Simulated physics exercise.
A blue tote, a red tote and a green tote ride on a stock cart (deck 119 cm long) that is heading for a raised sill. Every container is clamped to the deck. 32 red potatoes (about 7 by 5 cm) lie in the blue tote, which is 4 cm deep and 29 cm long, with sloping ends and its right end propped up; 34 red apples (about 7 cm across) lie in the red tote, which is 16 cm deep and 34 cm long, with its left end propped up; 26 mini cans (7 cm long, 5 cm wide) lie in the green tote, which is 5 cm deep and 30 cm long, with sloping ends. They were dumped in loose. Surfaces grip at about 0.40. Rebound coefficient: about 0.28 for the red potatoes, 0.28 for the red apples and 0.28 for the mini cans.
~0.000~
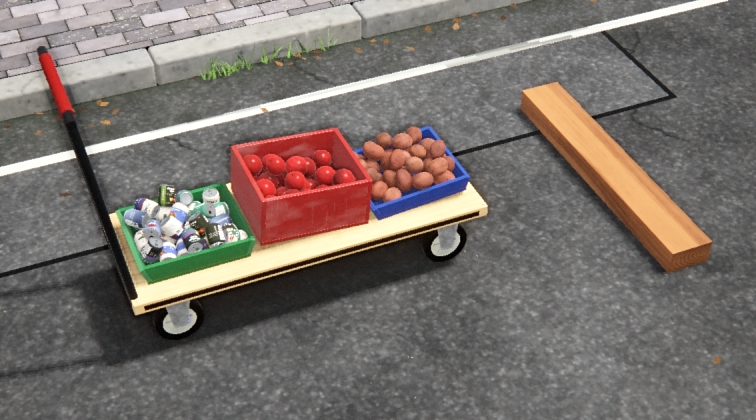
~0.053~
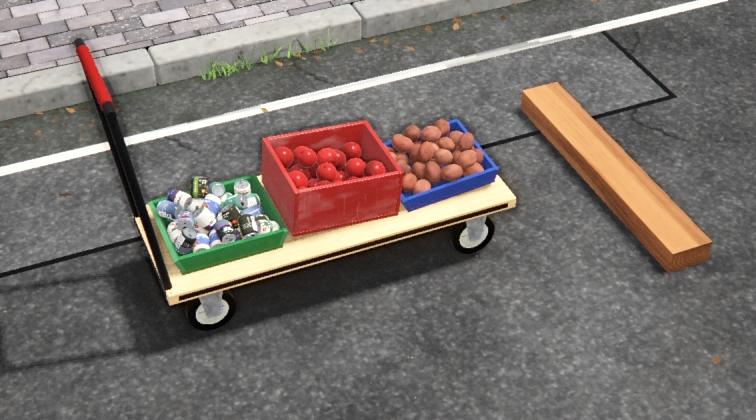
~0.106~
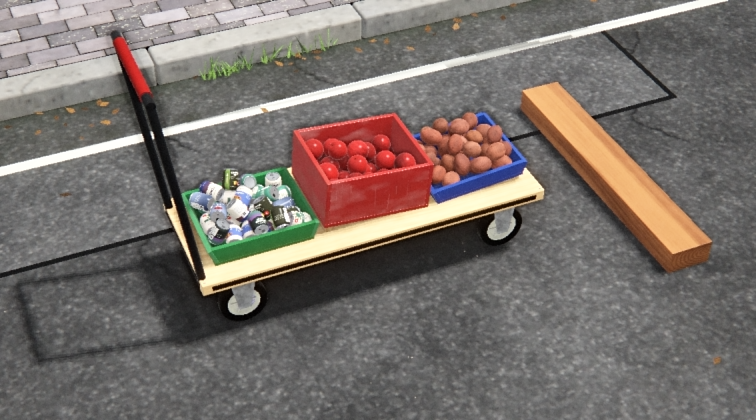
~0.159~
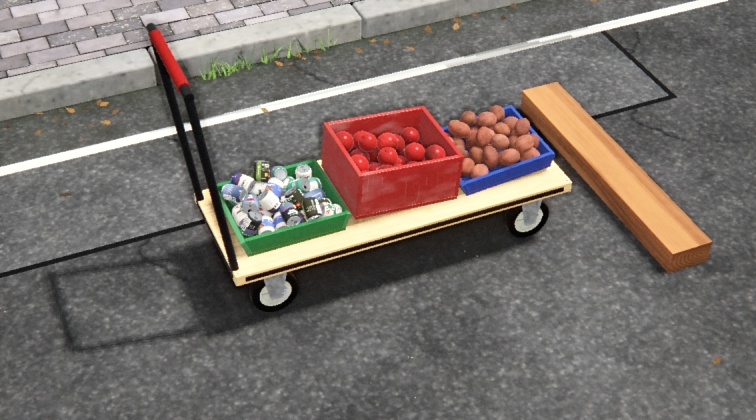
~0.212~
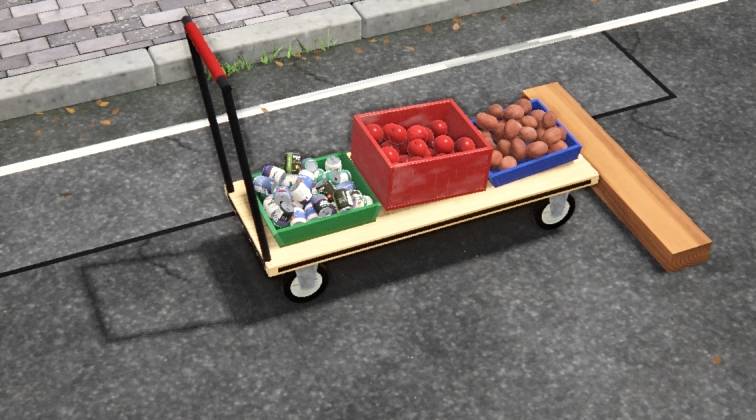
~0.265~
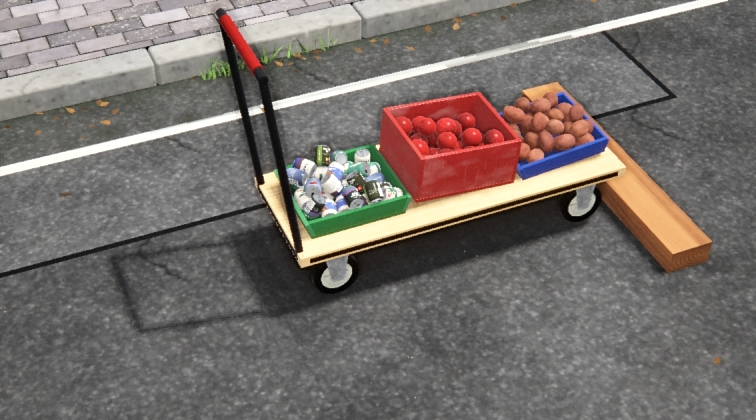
On a paved street beside a curb, a flatbed cart carrying cans, red apples and potatoes rolls right toward a wooden beam.
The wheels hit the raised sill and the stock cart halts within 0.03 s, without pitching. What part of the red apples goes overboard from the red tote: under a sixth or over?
The red tote loses fewer than one in six of its red apples.
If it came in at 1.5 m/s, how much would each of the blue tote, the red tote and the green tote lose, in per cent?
In that case blue tote 20, red tote 0, green tote 0 per cent.
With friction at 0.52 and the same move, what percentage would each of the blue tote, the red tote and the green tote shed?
In that case blue tote 30, red tote 0, green tote 10 per cent.
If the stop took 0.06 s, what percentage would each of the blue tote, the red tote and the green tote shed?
In that case blue tote 30, red tote 10, green tote 10 per cent.
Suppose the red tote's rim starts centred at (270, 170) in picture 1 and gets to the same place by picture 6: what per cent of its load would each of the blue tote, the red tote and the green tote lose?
In that case blue tote 40, red tote 10, green tote 20 per cent.
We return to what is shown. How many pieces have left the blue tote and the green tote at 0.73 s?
Out by then, roughly: Blue tote 12, green tote 2.
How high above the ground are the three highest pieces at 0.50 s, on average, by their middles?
Some 46 cm up.
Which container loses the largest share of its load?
It is the blue tote.
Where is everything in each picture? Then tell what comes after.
In the first picture (places track the rim corner closest to us here), red tote (266, 200); green tote (143, 268); 59 cm to go; all still inside.
The second picture shows red tote (299, 191); green tote (177, 259); 48 cm to go.
The third picture shows red tote (331, 183); green tote (211, 250); 38 cm to go.
The fourth picture shows red tote (363, 174); green tote (244, 241); 27 cm to go.
The fifth picture shows red tote (394, 166); green tote (276, 232); 16 cm to go.
The sixth picture shows red tote (424, 158); green tote (308, 223); 6 cm to go; all still inside.
After 0.28 s, contact.
After 0.38 s, the blue tote is down by 2 of 32, the red tote has all 34 and the green tote has all 26.
After 0.50 s, the blue tote is down by 6 of 32, the red tote is down by 2 of 34 and the green tote is down by 2 of 26.
After 0.73 s, the blue tote is down by 11 of 32, the red tote is down by 2 of 34 and the green tote is down by 2 of 26.
Outcome (at 1.23 s), the blue tote is down by 11 of 32, the red tote is down by 2 of 34 and the green tote is down by 2 of 26. Asked share, 2 of 34, 6 per cent.
